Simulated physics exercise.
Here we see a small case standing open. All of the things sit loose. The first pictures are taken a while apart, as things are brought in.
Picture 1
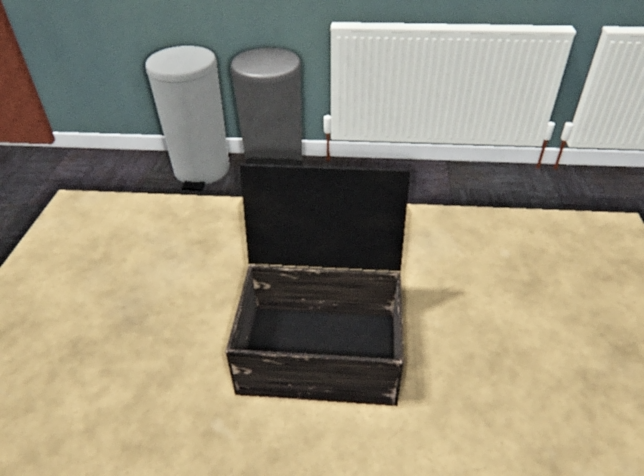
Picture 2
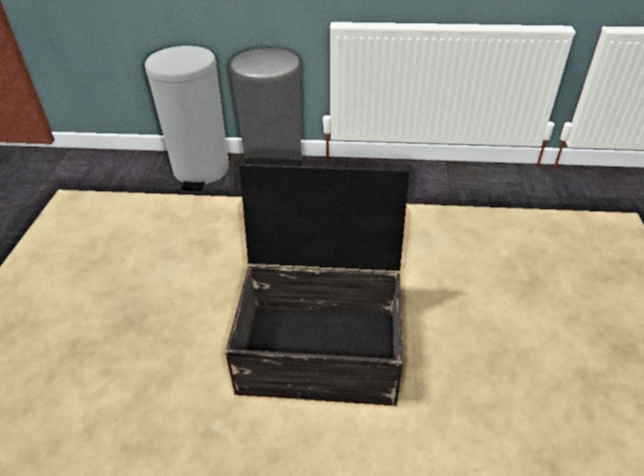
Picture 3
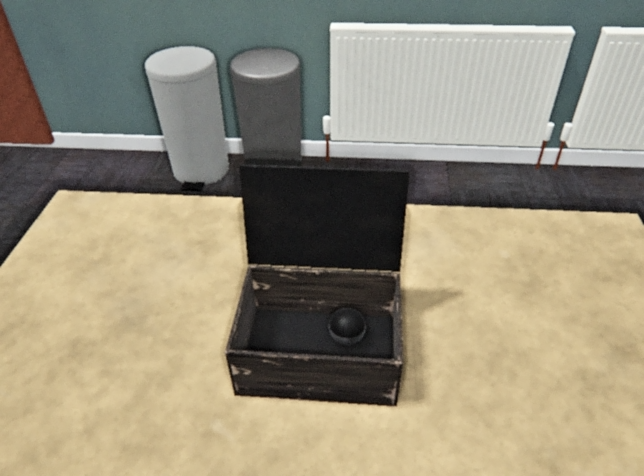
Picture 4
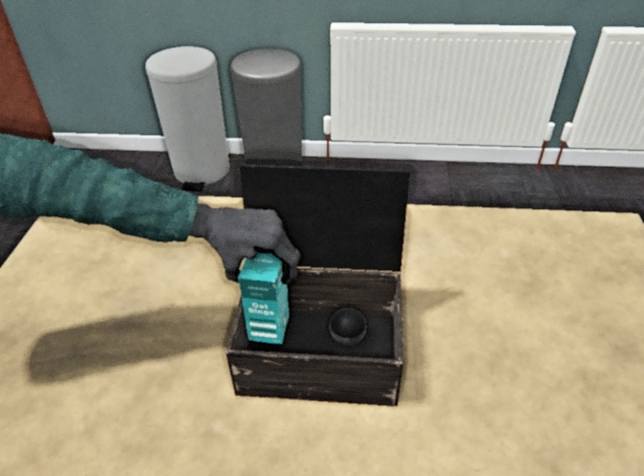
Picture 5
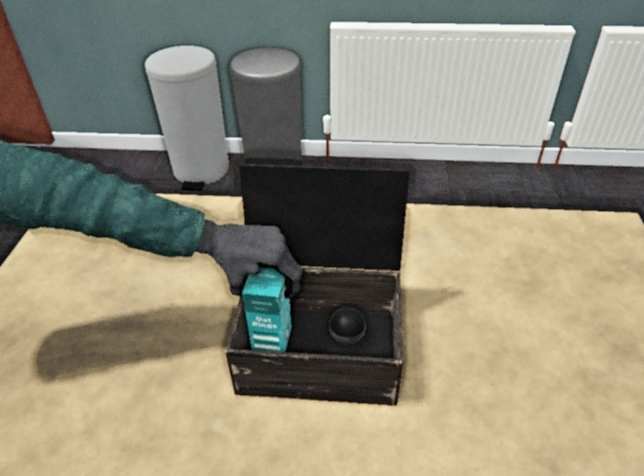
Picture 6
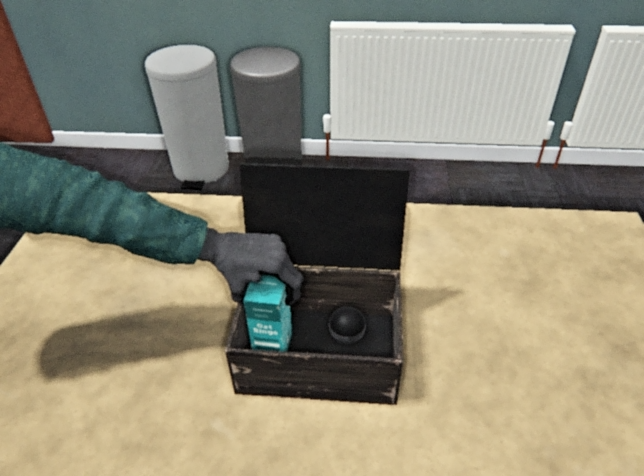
A gloved hand lowers a turquoise carton into the open case, left of a black ball.
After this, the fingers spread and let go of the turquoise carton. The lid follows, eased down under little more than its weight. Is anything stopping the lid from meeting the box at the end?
Yes, the lid is kept from closing.
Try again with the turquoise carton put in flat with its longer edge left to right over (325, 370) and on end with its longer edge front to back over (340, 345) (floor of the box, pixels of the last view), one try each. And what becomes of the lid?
Trial 1: Lid lowered. Trial 2: Lid lowered.
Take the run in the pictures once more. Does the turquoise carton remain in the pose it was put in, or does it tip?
By the end the turquoise carton has kept its angle.
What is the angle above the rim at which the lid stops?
Close to 35 degrees.
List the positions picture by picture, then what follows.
In the first frame, the last thing is not in view yet.
In the second frame, the last thing is not in view yet.
In the third frame, the last thing is not in view yet; black ball (347, 327).
The fourth frame shows still above its spot; turquoise carton (266, 298); black ball (348, 327).
The fifth frame shows still above its spot; turquoise carton (269, 312); black ball (347, 326).
The sixth frame shows in place under the hand; turquoise carton (270, 318); black ball (347, 325).
Then, 1.10 s past the last view, lid starting down.
Then, 1.40 s past the last view, lid 73° above the rim.
Then, 1.60 s past the last view, lid 56° above the rim.
Then, 1.80 s past the last view, lid 35° above the rim.
Finally, lid 34° above the rim; both still in place. Final places as the last picture's camera would see them, turquoise carton near (270, 318).
